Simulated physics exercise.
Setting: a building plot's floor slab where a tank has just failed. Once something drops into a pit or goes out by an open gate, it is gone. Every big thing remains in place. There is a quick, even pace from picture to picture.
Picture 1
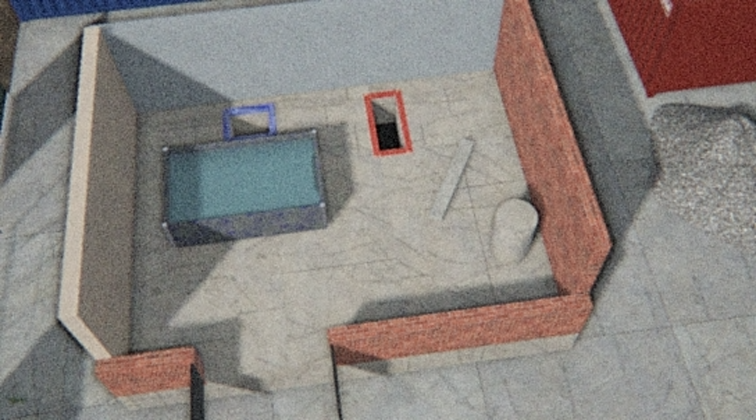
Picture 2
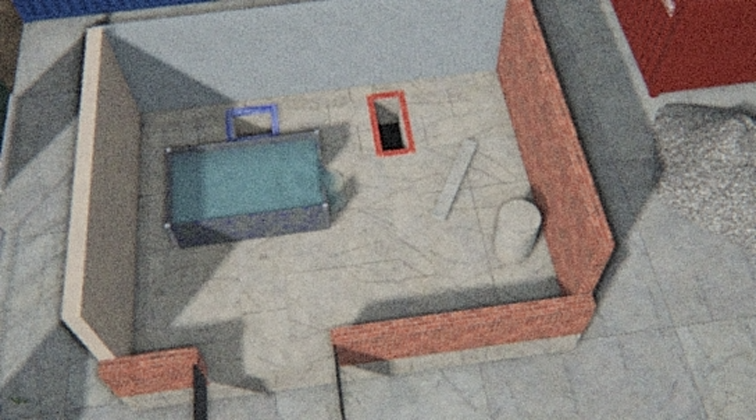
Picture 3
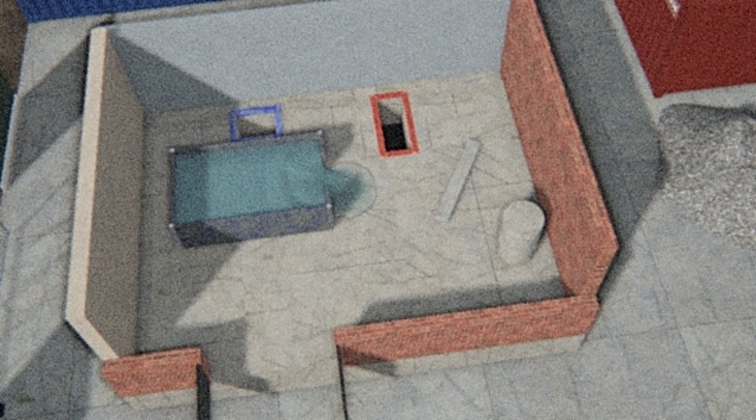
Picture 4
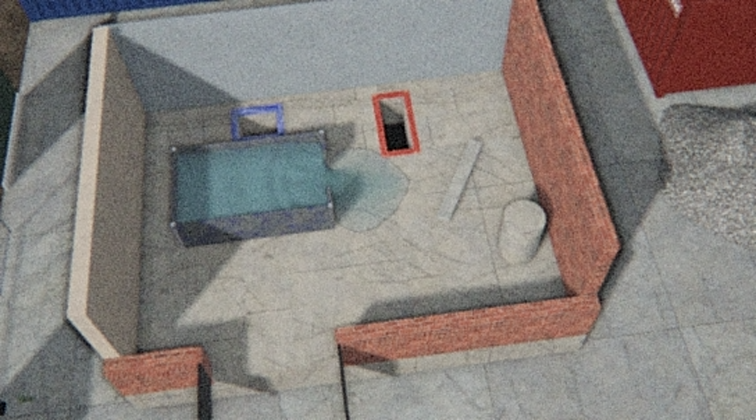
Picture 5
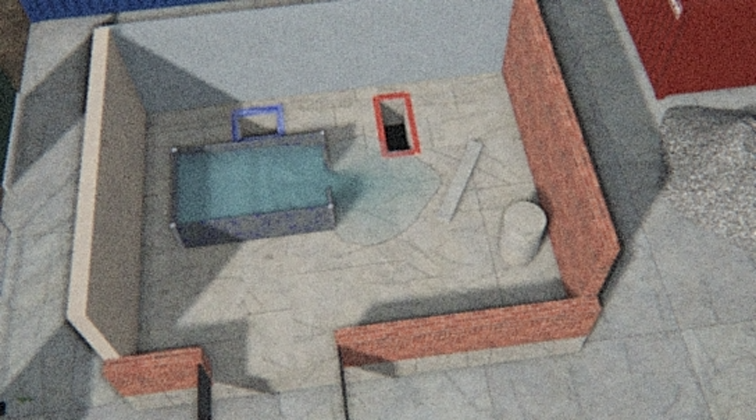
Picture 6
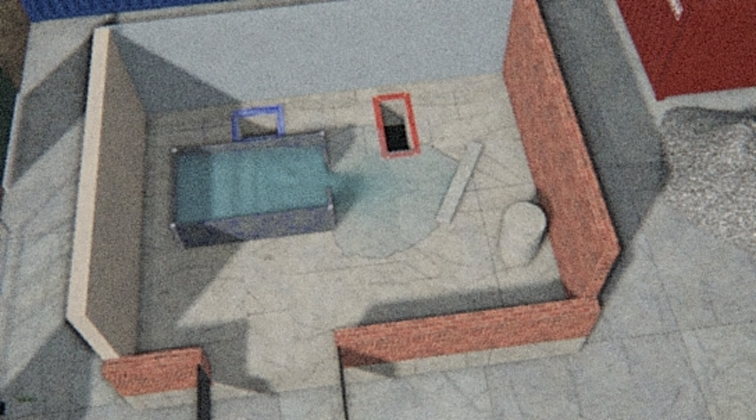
A building plot's pale floor slab, seen from high above at an angle, is enclosed by grey, cream and low red brick walls, with a gap at the front. A dark-sided tank of teal water stands left of centre, near a blue frame, a red-edged pit, a slanting plank and a pale cylinder. Water bursts from the tank's right side and fans rightward to the plank, as the view shifts slightly.
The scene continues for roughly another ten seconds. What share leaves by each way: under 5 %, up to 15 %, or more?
The gate stays lower than five per cent, the red pit goes higher than fifteen per cent, the blue pit stays lower than five per cent.
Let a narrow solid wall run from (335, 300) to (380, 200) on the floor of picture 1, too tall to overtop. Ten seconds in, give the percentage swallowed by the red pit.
About 30 percent goes into the red pit.
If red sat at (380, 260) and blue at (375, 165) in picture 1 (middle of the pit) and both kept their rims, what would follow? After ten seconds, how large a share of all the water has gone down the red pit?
Per cent: Red 6.
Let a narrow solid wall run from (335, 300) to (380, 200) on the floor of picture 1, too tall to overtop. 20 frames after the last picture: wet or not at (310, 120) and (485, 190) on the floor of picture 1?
Spared, then swamped.
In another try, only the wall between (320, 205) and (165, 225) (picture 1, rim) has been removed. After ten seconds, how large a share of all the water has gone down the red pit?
Approximate share, red: 0 in a hundred.
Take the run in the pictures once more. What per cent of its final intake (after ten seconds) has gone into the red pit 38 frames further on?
Working it through, I arrive at 65 %.
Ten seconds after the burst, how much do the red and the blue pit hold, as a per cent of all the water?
Roughly 24 per cent, then 0 per cent.
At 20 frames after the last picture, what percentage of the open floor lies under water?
About 40 per cent.
A moment on, water covers 25 % of the floor; the gate 0 %, the red pit 2 %, the blue pit 0 %.
Next, water covers 40 % of the floor; the gate 0 %, the red pit 5 %, the blue pit 0 %.
Then, water covers 40 % of the floor; the gate 0 %, the red pit 8 %, the blue pit 0 %.
Later, water covers 55 % of the floor; the gate 0 %, the red pit 16 %, the blue pit 0 %.
In the end, water covers 85 % of the floor; the gate 1 %, the red pit 24 %, the blue pit 0 %.
